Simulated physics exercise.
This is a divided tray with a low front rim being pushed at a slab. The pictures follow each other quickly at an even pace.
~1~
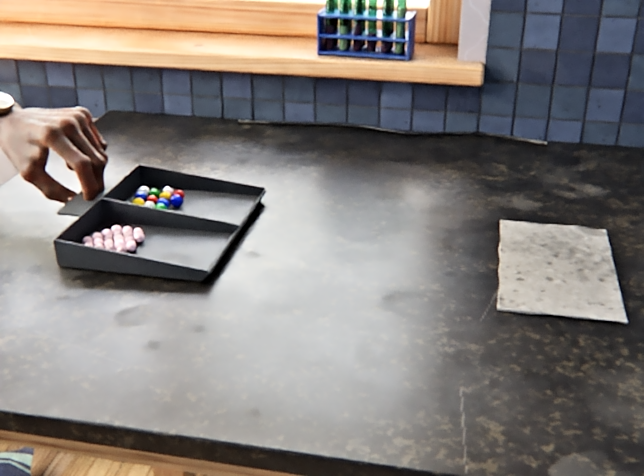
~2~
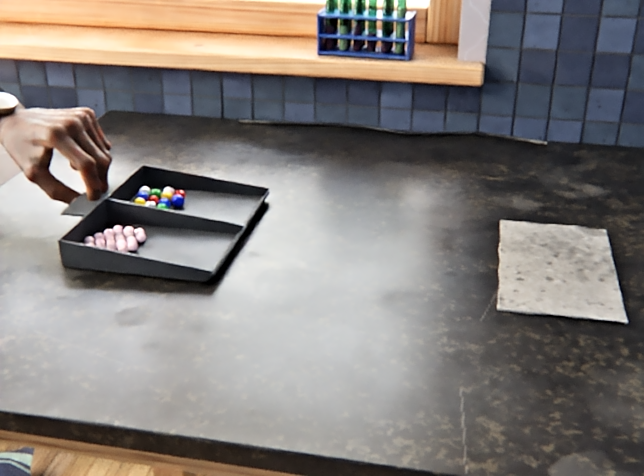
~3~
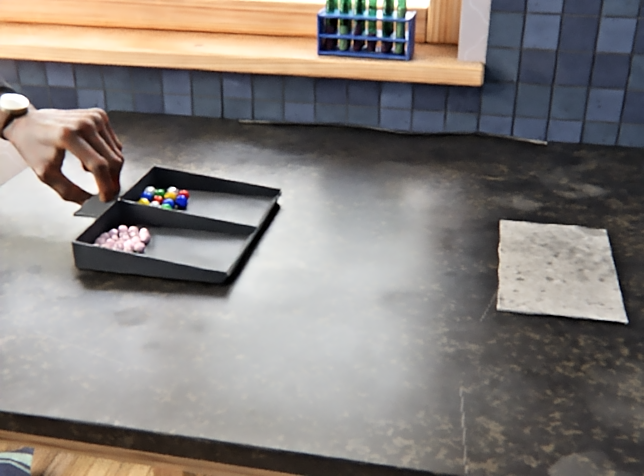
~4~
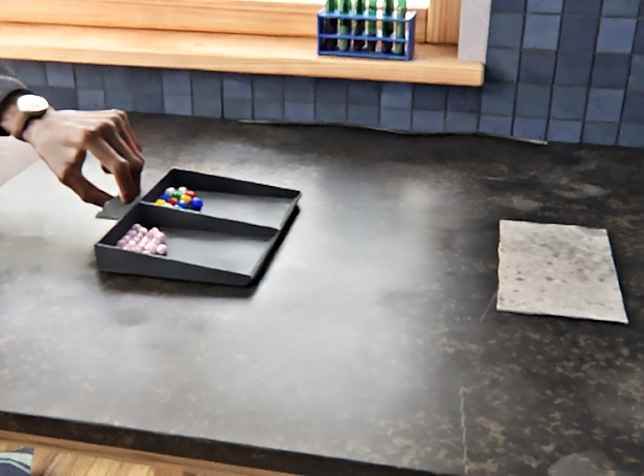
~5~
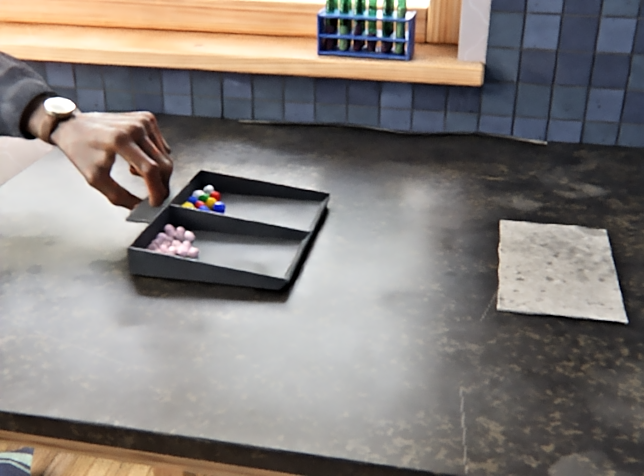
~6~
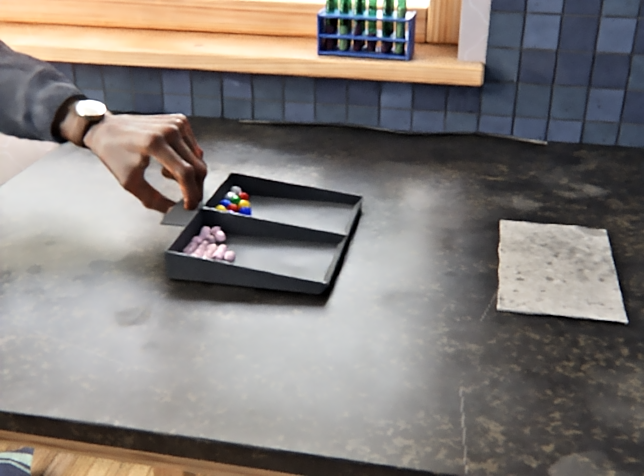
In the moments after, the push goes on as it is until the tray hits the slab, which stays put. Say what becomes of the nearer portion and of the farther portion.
Nearer portion: It loses pieces over the front. Farther portion: It loses pieces over the front.
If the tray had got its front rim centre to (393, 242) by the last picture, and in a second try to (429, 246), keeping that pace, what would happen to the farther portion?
In the first try it sends some over the front rim; in the second it partly spills out.
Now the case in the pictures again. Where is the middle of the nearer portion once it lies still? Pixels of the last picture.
Near (474, 277).
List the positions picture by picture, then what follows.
Front rim near (241, 228), at rest; slab near (560, 288); nearer portion near (119, 240), a few sugar pearls; farther portion near (165, 198), a few gumballs, in the first picture.
Front rim near (245, 228), hardly any of the way covered; farther portion near (167, 198), in the second picture.
Front rim near (258, 229), a little of the way covered; nearer portion near (125, 241), in the third picture.
Front rim near (280, 232), a little of the way covered; farther portion near (172, 204), in the fourth picture.
Front rim near (311, 235), near a quarter of the way covered; nearer portion near (166, 246), in the fifth picture.
Front rim near (347, 238), near half of the way covered; slab near (560, 288); nearer portion near (202, 250); farther portion near (233, 210), in the sixth picture.
Then, 0.11 s on from there, tray still sliding, front rim near (421, 245); nearer portion all inside; farther portion all inside.
Then, 0.32 s on from there, tray stopped at the slab; nearer portion all inside, moved towards the front rim; farther portion all inside, moved towards the front rim.
Then, 0.53 s on from there, tray stopped at the slab; nearer portion near a third out of the tray; farther portion near a third out of the tray.
In the end, tray stopped at the slab; nearer portion near a third out of the tray; farther portion near half out of the tray.
